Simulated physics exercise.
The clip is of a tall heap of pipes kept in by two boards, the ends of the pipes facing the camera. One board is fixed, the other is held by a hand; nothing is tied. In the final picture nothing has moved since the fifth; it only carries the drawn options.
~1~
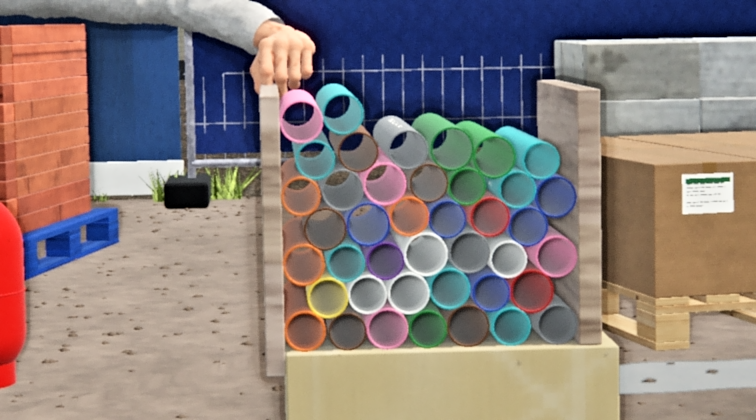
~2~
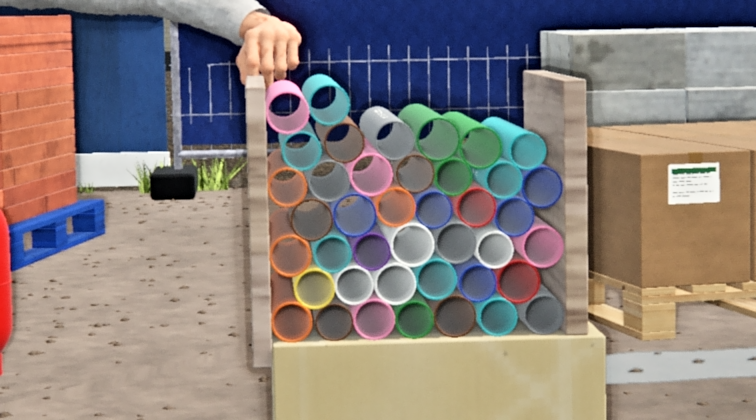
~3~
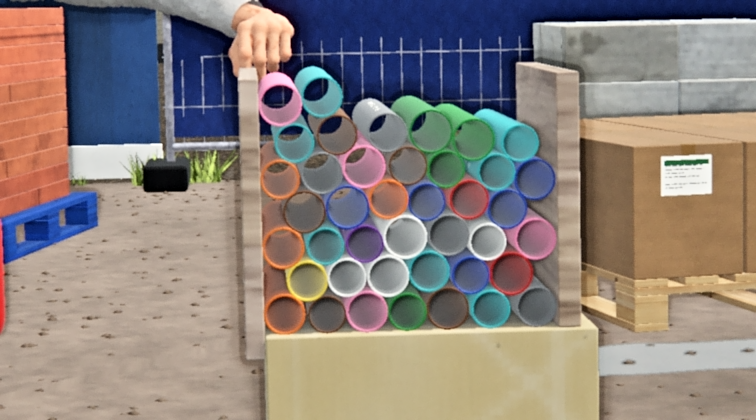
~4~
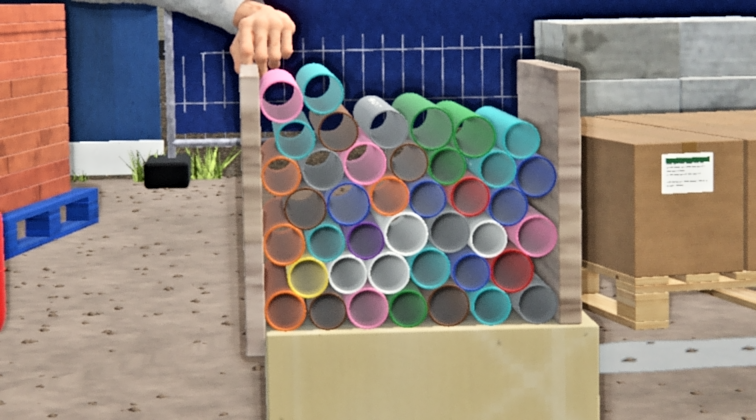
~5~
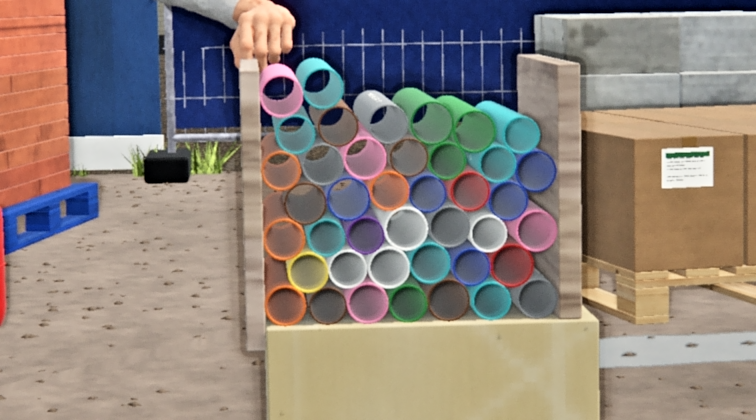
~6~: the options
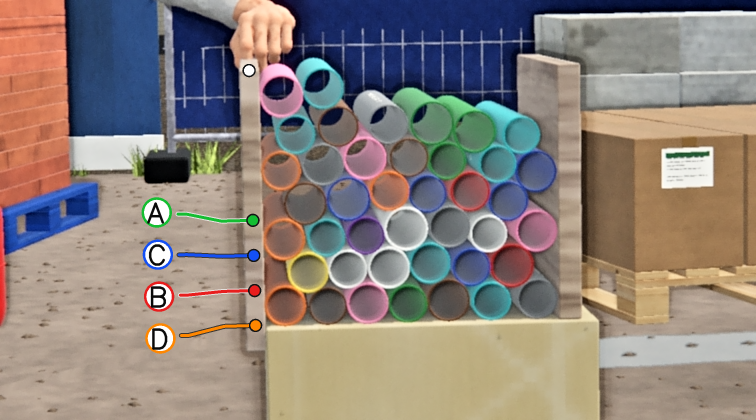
A tall heap of colourful pipes sat stacked between two upright boards, a hand gripping the top of the left one, and nothing moved among them while the view shifted slightly.
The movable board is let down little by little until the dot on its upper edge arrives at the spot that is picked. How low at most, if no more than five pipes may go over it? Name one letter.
At most to C.
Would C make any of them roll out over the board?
At C: Yes.
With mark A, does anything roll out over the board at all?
Yes, at A.
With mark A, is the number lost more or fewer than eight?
At A, fewer than eight.
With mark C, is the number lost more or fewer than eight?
At C, fewer than eight.
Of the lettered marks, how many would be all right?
Two of them.
On the marked copy, A at (253, 220); B at (255, 291); C at (254, 256); D at (256, 326); the white dot at (249, 70).
With C. Early on, top of the board (261, 150).
Further on, top of the board (263, 240).
At the end, top of the board (263, 254), four out over the board.
As for the rest, A four out over the board; B more than five out over the board; D more than five out over the board.
